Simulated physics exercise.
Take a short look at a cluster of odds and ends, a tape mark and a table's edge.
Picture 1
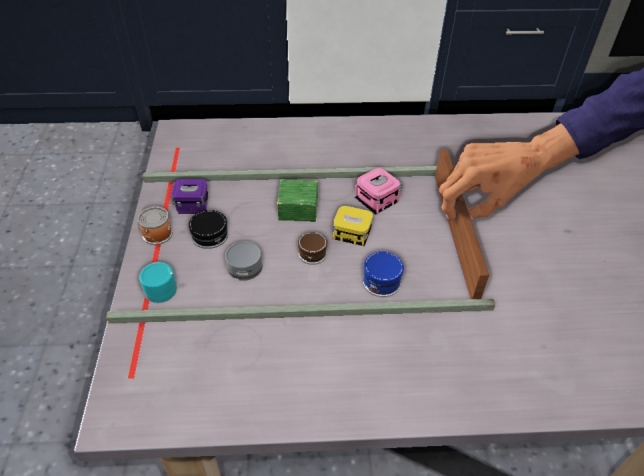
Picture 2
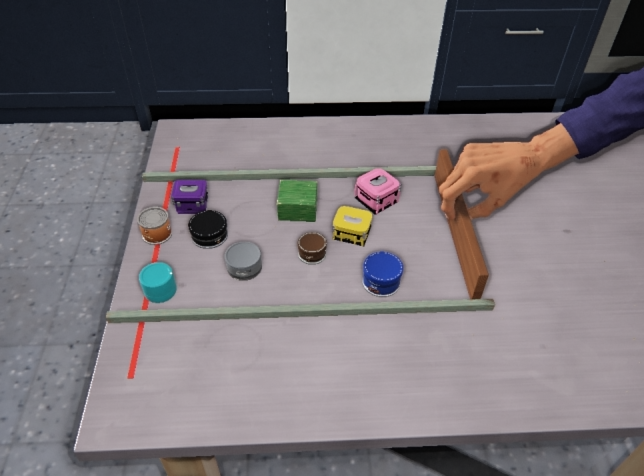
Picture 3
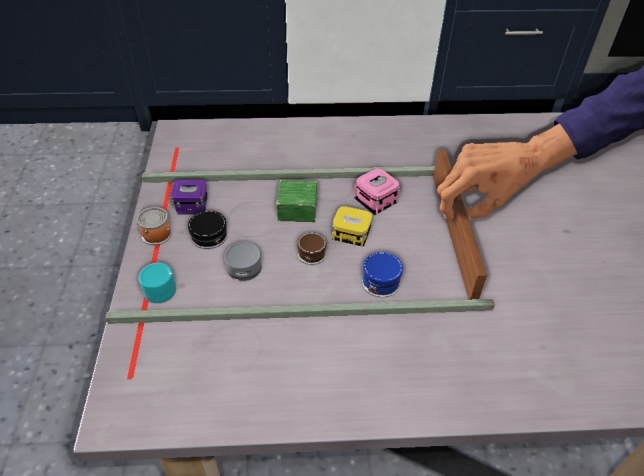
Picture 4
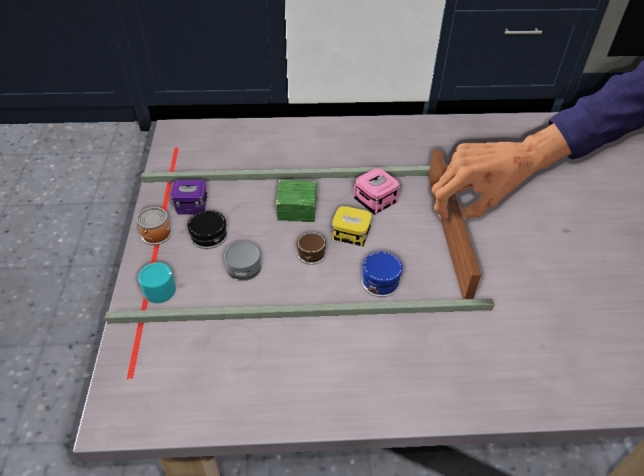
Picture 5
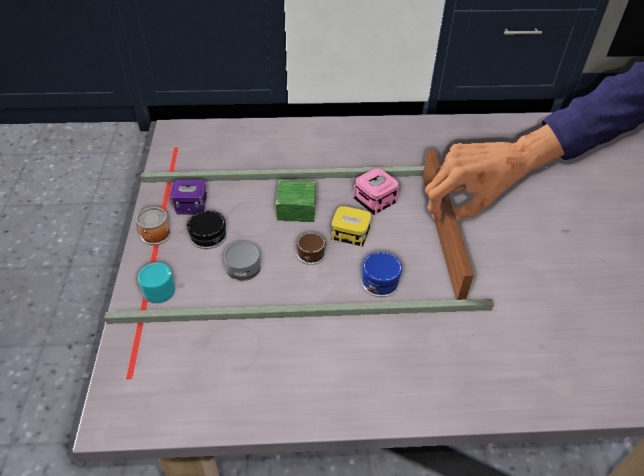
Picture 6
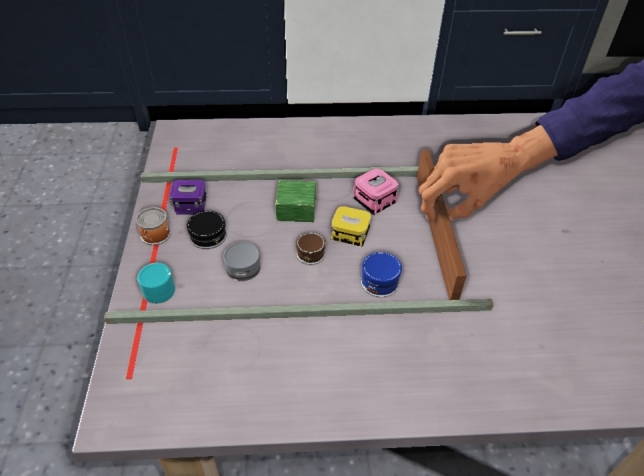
Wooden board gripped by a hand sliding slightly left between two green rails, while the small colourful containers stay still.
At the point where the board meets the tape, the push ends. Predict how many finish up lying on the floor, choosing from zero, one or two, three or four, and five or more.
My prediction is five or more.
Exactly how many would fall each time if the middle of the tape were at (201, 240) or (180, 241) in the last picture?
So that's 1 for the first and 2 for the second.
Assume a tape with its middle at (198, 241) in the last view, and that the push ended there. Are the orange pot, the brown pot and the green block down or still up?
First the orange pot, which leaves the top, then the brown pot, which stays on top, and the green block, which stays on top.
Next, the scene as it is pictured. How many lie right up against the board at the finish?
The number is 4.
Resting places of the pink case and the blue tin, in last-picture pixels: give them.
Going in order: First (149, 184), then (125, 285).
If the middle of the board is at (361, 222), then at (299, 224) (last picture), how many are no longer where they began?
First 3 and then 5.
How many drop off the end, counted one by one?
I count 6 in all.
Early on, none off yet; orange pot at rest near (154, 226); turquoise lid at rest near (157, 283); purple case at rest near (189, 197).
A while later, none off yet; orange pot travelled about its own width near (121, 223); turquoise lid travelled about its own width near (136, 290); purple case travelled about its own width near (150, 187).
Finally, the number that fall off is five or more; lost, green block, grey tub, black tin, purple case, turquoise lid and orange pot.
